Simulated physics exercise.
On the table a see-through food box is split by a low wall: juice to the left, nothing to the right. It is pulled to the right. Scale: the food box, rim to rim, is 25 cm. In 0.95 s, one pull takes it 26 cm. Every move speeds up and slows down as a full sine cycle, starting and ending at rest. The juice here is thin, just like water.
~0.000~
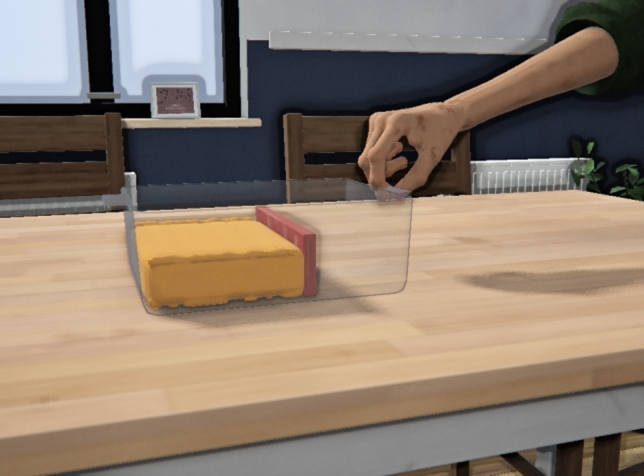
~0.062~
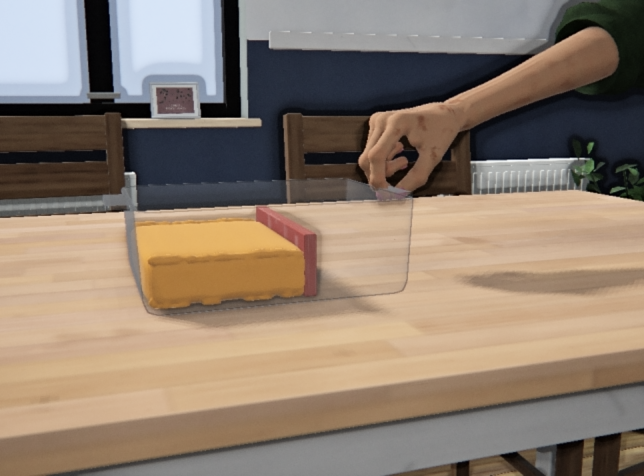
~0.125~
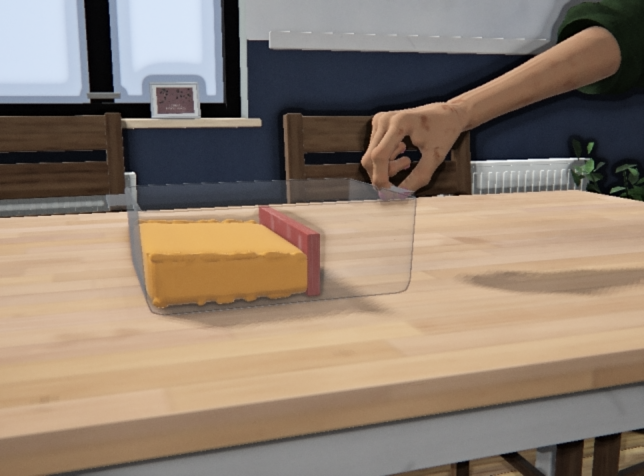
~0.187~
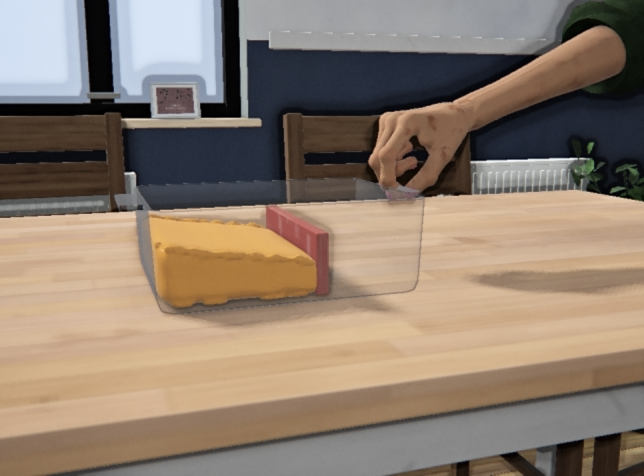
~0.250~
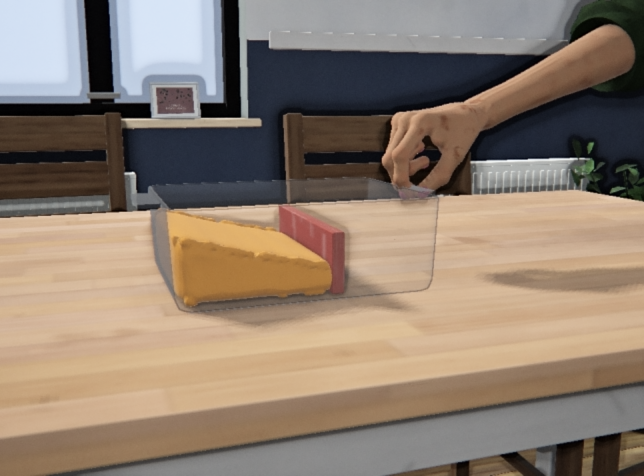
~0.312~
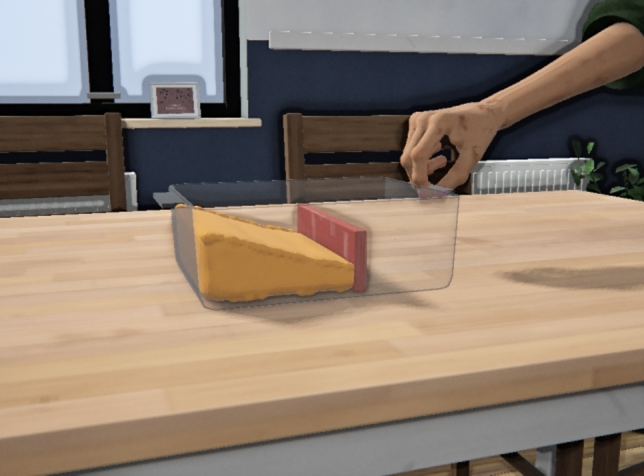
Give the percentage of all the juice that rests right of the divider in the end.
Roughly 2 out of every 100 parts.
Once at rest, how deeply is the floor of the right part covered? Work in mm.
Roughly 2 millimetres.
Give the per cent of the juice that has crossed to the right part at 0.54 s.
Share: Around 0 in a hundred.
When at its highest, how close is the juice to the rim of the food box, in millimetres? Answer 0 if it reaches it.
20 mm.
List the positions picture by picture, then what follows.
In the first picture, 0.0 cm from the start; food box, level (134, 241) left, (275, 232) right, rim (376, 190); the top of the divider is at (309, 237).
In the second picture, 0.0 cm from the start; food box, level (134, 240) left, (276, 234) right.
In the third picture, 0.4 cm from the start; food box, level (137, 237) left, (279, 236) right.
In the fourth picture, 1.2 cm from the start; food box, level (146, 230) left, (287, 240) right.
In the fifth picture, 2.7 cm from the start; food box, level (161, 223) left, (301, 243) right.
In the sixth picture, 4.9 cm from the start; food box, level (183, 219) left, (322, 245) right.
Then, 0.54 s in, it has gone 17 cm; 0 per cent is on the right side and 0 is out of the food box.
Then, 0.78 s in, it has gone 25 cm; 2 per cent is on the right side and 0 is out of the food box.
Then, 1.01 s in, it has gone 26 cm; 2 per cent is on the right side and 0 is out of the food box.
Then, 1.24 s in, it has gone 26 cm; 2 per cent is on the right side and 0 is out of the food box.
Finally, 2 per cent is on the right side and 0 is out of the food box.
